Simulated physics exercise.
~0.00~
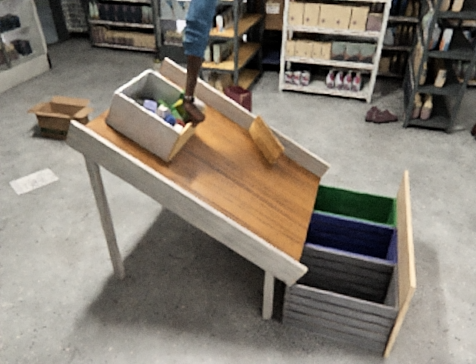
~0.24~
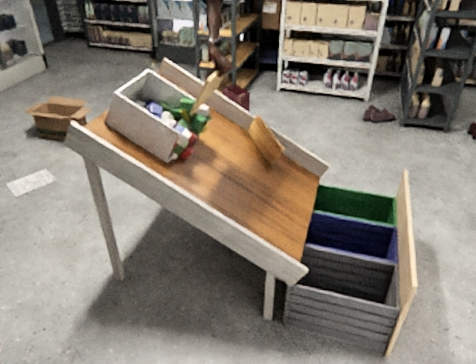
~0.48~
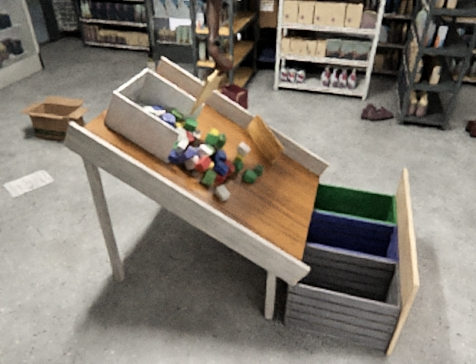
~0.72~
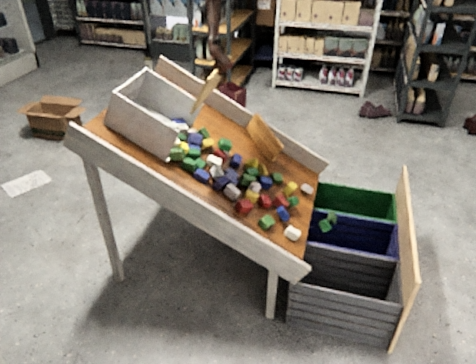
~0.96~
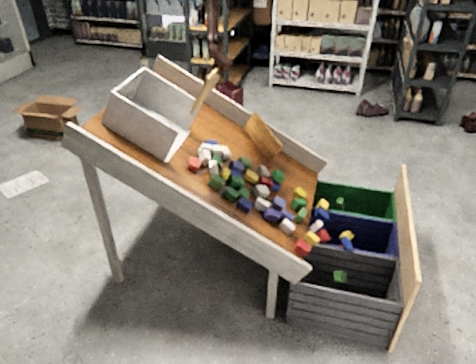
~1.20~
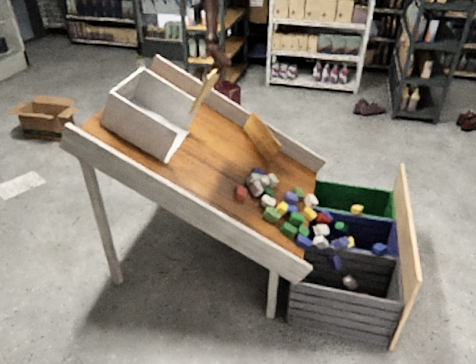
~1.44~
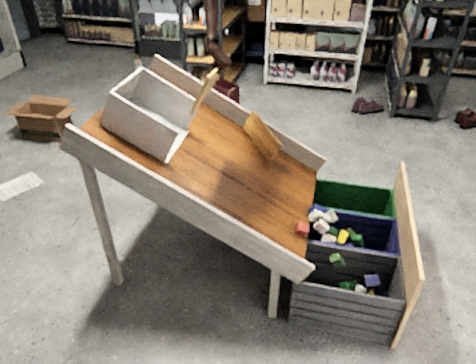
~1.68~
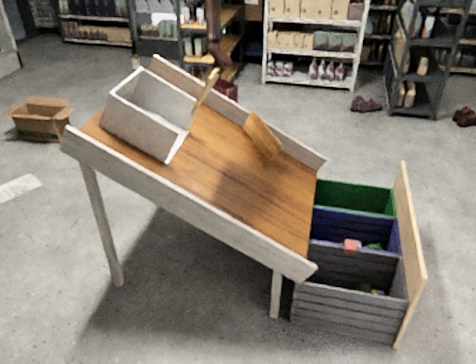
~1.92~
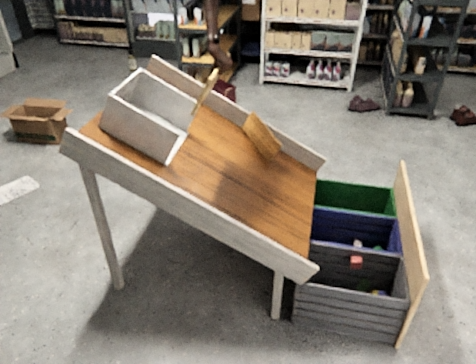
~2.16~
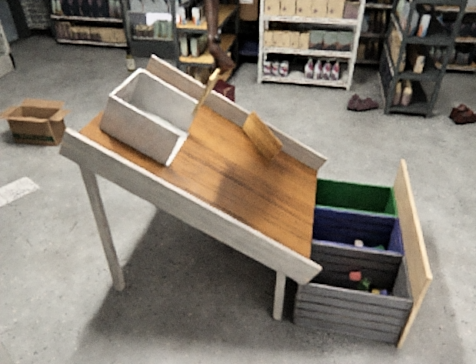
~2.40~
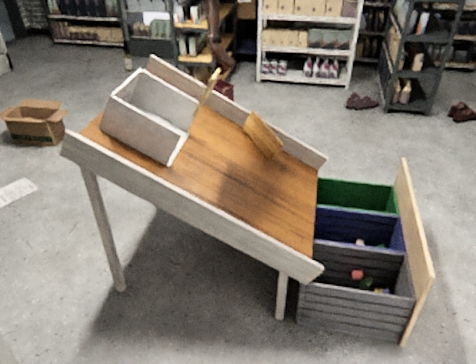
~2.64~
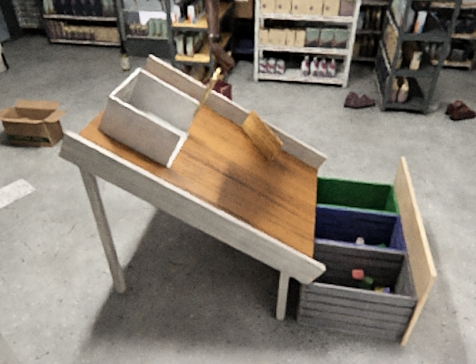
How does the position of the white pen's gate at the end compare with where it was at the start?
At the start the gate is down at the lower end of the white pen, by the hand. At the end it is higher up and farther right, leaning clear of the opening near the table's far rail.
